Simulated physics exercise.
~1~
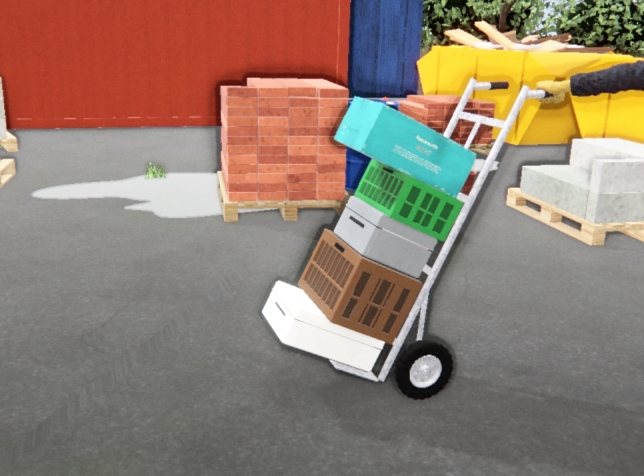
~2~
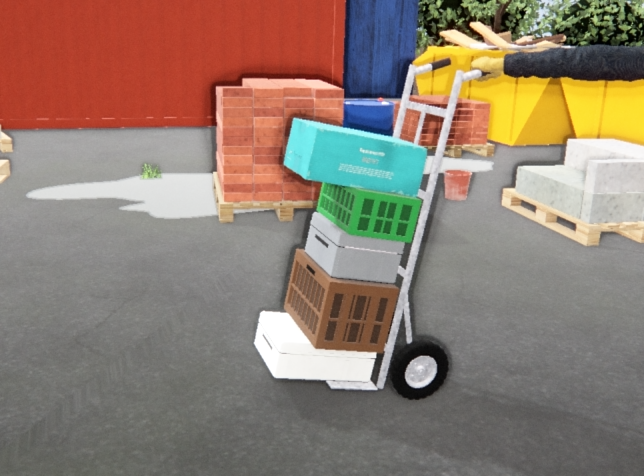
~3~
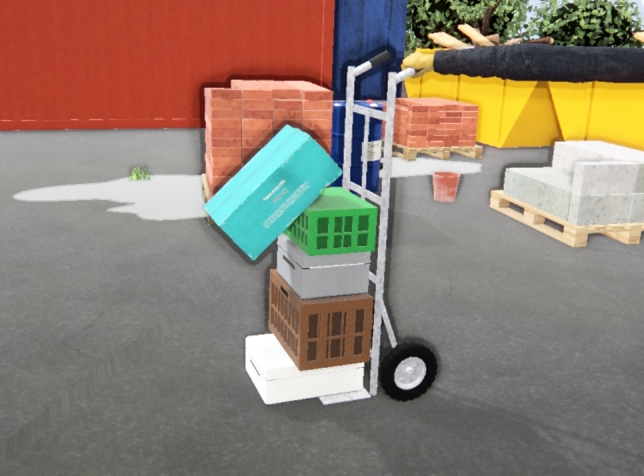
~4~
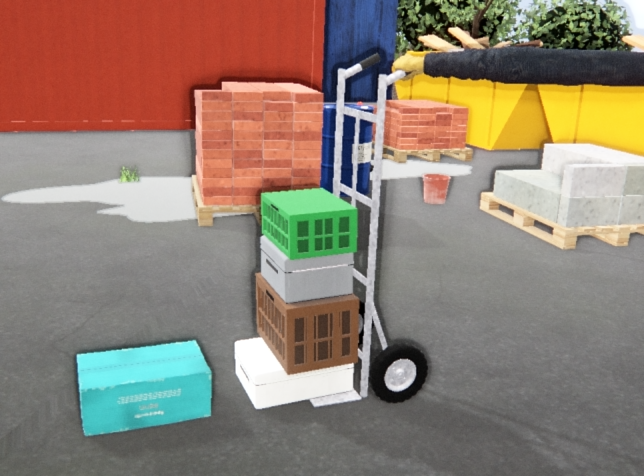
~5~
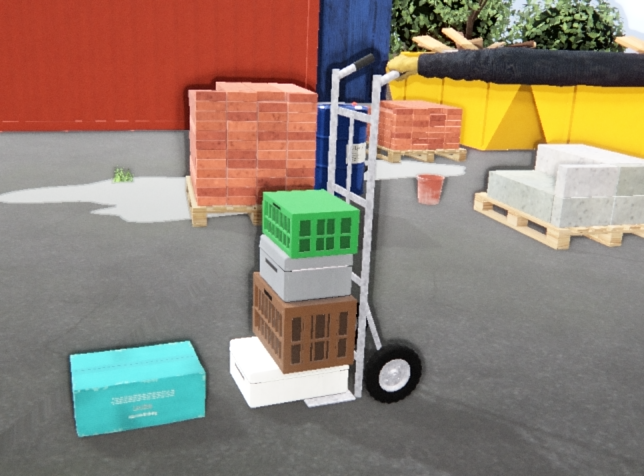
A sack truck stacked with five boxes and crates was swung upright by a dark-sleeved, gloved arm, and the turquoise box on top tipped off to the left and landed on the ground, while the green, grey, brown and white ones stayed stacked.
